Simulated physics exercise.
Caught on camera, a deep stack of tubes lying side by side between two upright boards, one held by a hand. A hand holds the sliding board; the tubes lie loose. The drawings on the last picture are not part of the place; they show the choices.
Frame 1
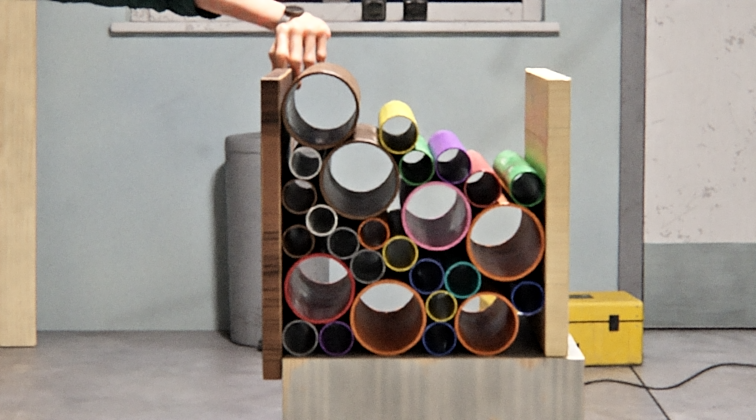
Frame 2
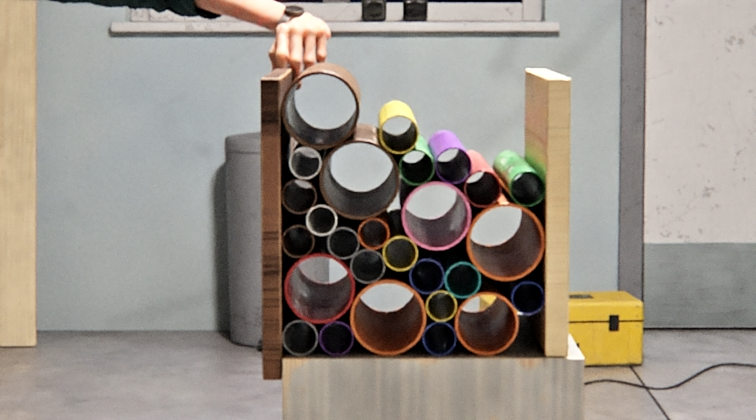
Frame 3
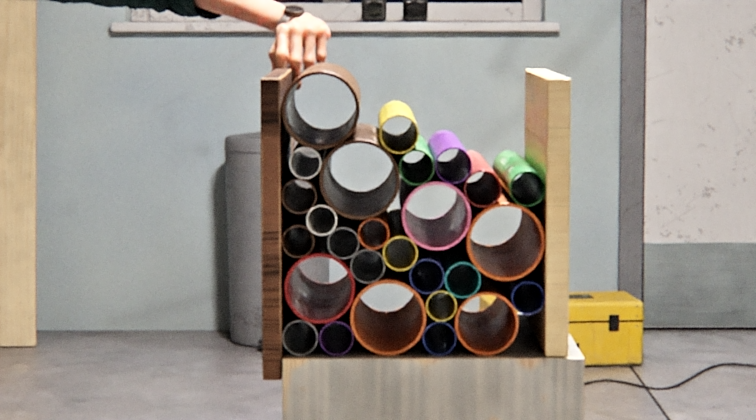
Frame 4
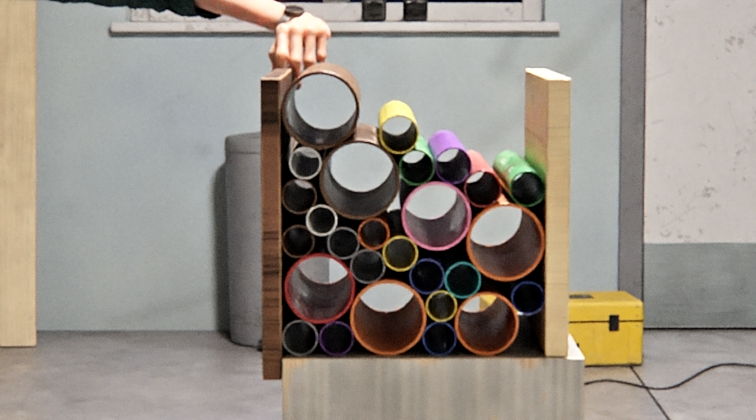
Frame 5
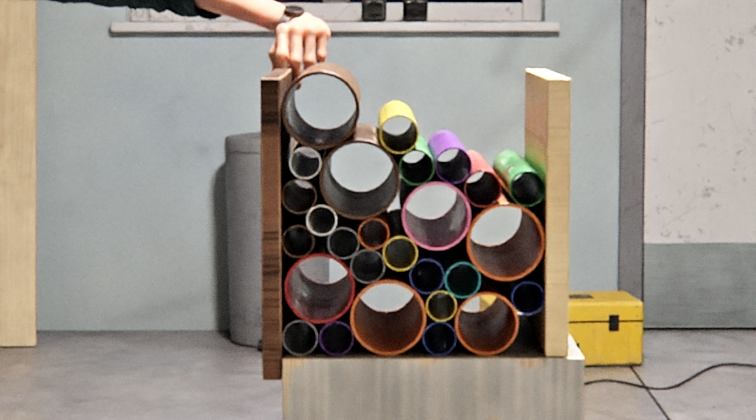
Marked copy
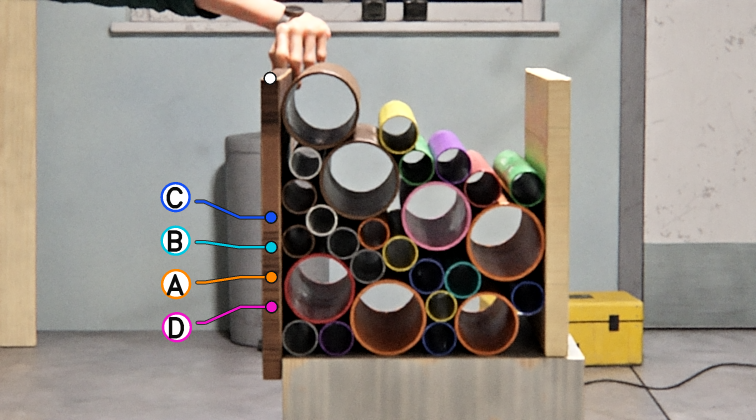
In the video, a hand rests on top of the left upright board beside a deep stack of loose, colourful tubes of different sizes lying between two boards, and neither the hand nor the tubes visibly move.
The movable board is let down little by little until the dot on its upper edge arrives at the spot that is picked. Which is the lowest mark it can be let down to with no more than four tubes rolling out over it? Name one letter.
At most to B.
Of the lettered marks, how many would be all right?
Two of them.
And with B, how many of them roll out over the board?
It comes to three.
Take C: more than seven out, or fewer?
It loses fewer than seven.
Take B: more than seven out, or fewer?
At B, fewer than seven.
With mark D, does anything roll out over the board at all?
Yes, at D.
On the marked copy, A at (272, 277); B at (272, 247); C at (271, 218); D at (272, 307); the white dot at (270, 78).
With B. Early on, top of the board (281, 153).
Further on, top of the board (281, 239).
At the end, top of the board (281, 246), three out over the board.
As for the rest, A more than four out over the board; C two out over the board; D more than four out over the board.
